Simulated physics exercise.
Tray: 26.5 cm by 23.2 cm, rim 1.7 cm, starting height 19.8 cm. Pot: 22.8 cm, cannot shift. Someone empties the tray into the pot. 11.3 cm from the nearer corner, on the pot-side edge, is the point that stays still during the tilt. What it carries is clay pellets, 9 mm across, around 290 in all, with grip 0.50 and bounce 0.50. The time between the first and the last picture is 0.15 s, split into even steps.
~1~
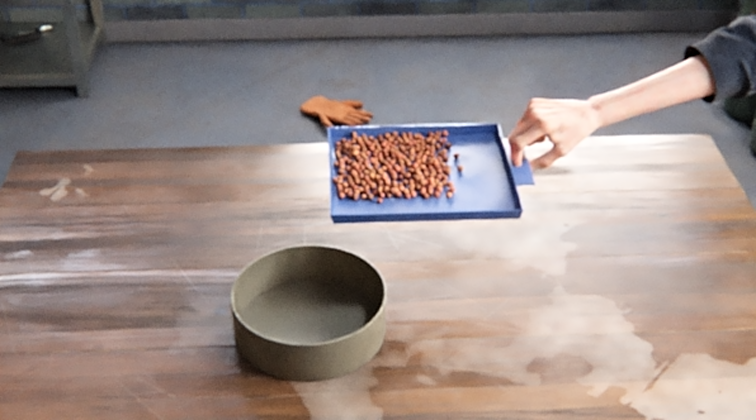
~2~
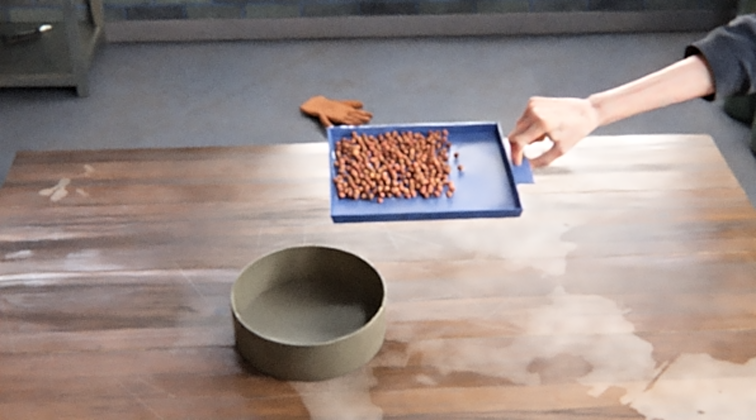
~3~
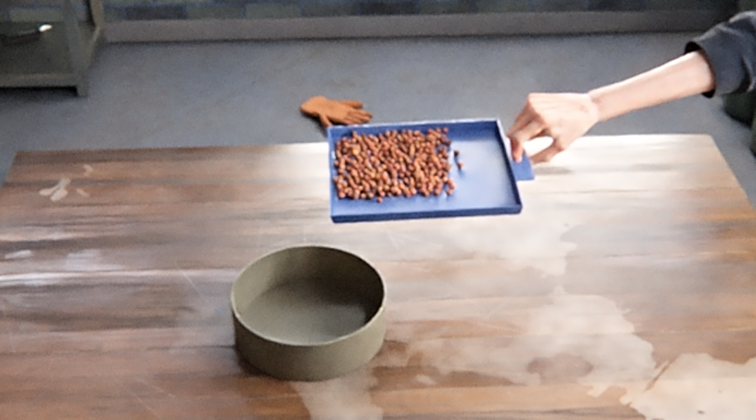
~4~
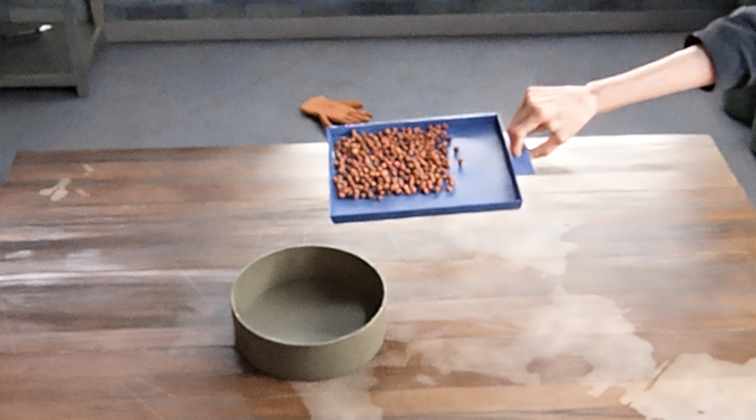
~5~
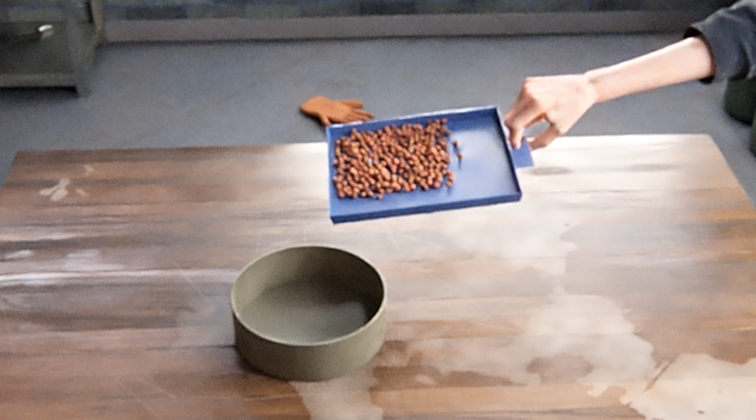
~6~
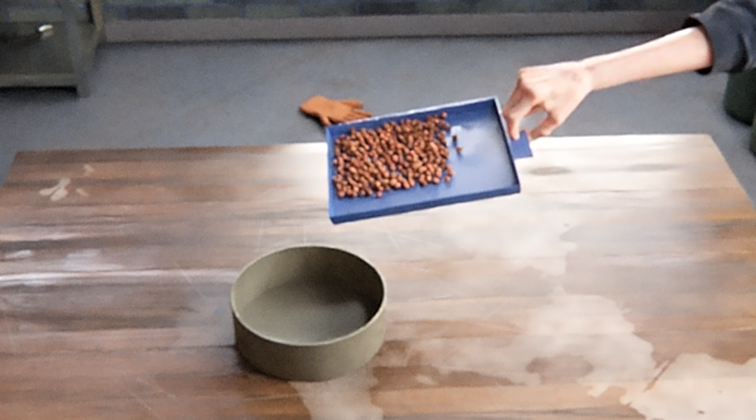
To begin with, a hand at the right holds a blue tray of small reddish-brown pellets level above a wooden table, up and to the right of an empty olive-green round pot. The hand then slowly raises the tray's right side, slanting it slightly down to the left, while the pellets stay bunched on its left part.
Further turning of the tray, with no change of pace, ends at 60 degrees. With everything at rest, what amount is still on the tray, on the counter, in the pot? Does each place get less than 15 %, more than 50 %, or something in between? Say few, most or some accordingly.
Left on the tray: Most. Counter: Few. Pot: Few.
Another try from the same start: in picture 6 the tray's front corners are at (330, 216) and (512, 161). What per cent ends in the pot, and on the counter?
Split: Pot = 10, counter = 20.
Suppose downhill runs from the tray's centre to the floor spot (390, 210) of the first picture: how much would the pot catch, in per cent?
Near 15 percent, give or take.
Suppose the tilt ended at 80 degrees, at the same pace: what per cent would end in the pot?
Around 40 in a hundred.
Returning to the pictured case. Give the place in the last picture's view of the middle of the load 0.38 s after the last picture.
Load centre est.: (350, 145) px.
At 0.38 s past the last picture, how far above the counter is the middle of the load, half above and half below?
About 24 cm.
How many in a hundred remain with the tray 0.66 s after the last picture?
I'd put it at roughly 100 per cent.
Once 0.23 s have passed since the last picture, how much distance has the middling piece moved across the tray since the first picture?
It has moved some 2 cm from its start.
Then, 0.23 s after the last picture, tilt 36 degrees; the tray holds 100 %, the pot 0 %.
Then, 0.38 s after the last picture, tilt 52 degrees; the tray holds 100 %, the pot 0 %.
Then, 0.66 s after the last picture, tilt 60 degrees; the tray holds 100 %, the pot 0 %.
In the end, tray 100 %, counter 0 %, pot 0 %.
